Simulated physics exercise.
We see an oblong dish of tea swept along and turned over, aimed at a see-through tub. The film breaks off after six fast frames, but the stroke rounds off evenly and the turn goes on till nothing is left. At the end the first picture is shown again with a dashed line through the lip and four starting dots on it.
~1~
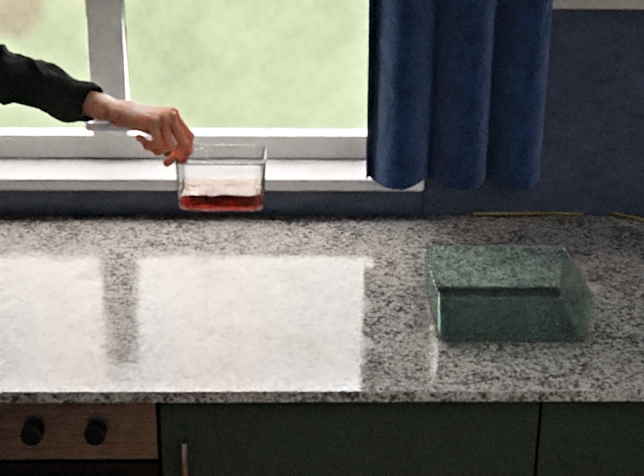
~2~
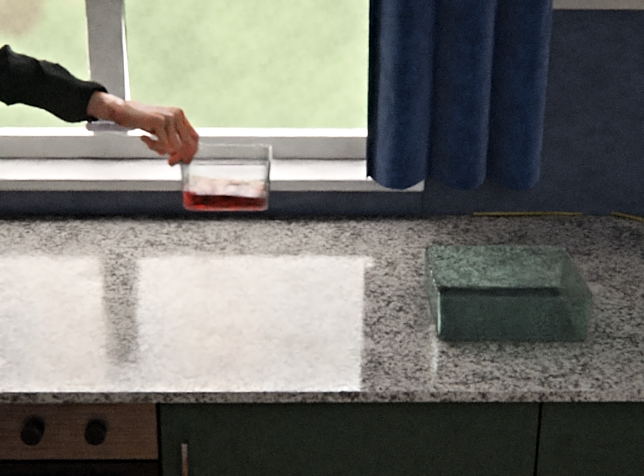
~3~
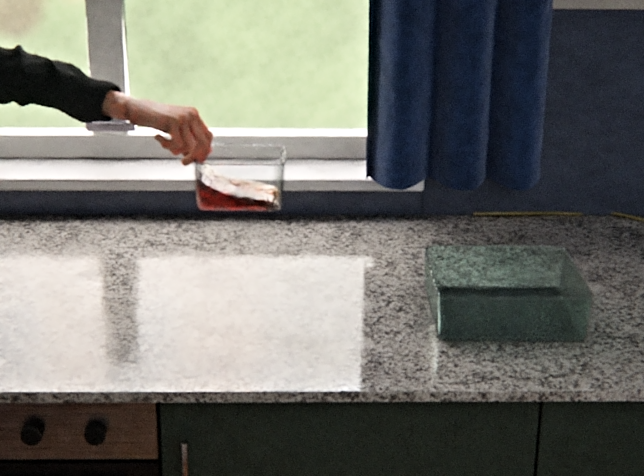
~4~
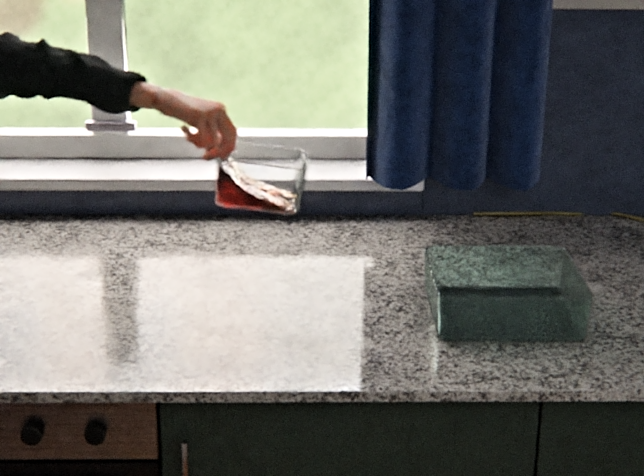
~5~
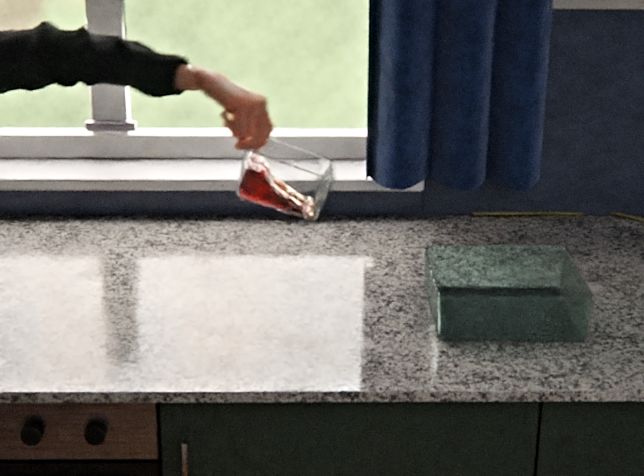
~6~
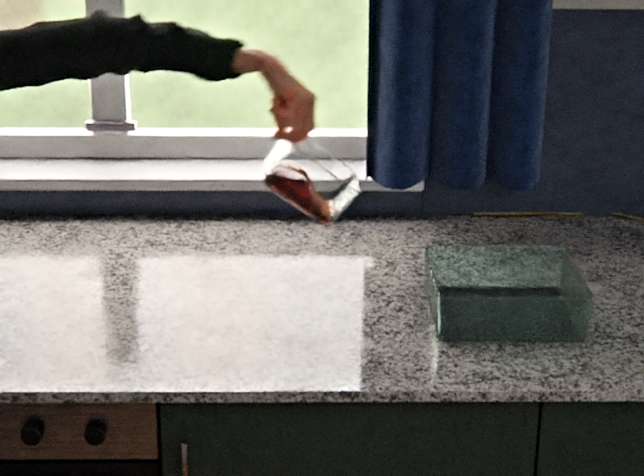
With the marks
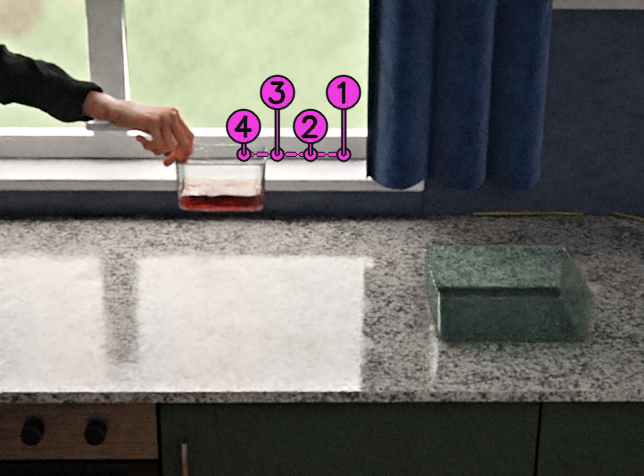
A clear oblong dish of reddish-brown liquid, held by a hand in a dark sleeve, moves right above a speckled counter, slowly at first, then tilts steeply rightward, the liquid slanting inside, while a see-through tub sits still at right.
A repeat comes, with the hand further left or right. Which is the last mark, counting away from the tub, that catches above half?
4 is the one.
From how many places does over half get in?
All four.
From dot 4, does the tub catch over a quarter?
Yes.
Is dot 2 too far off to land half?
No, that is safe.
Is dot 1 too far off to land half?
No, that is safe.
In magenta, 1 at (343, 154); 2 at (310, 154); 3 at (277, 154); 4 at (243, 154).
With 1, about 65 % lands in the tub, 4 % falls short and 32 % goes beside or beyond.
With 2, about 80 % lands in the tub, 2 % falls short and 18 % goes beside or beyond.
With 3, about 69 % lands in the tub, 18 % falls short and 13 % goes beside or beyond.
With 4, about 68 % lands in the tub, 23 % falls short and 9 % goes beside or beyond.
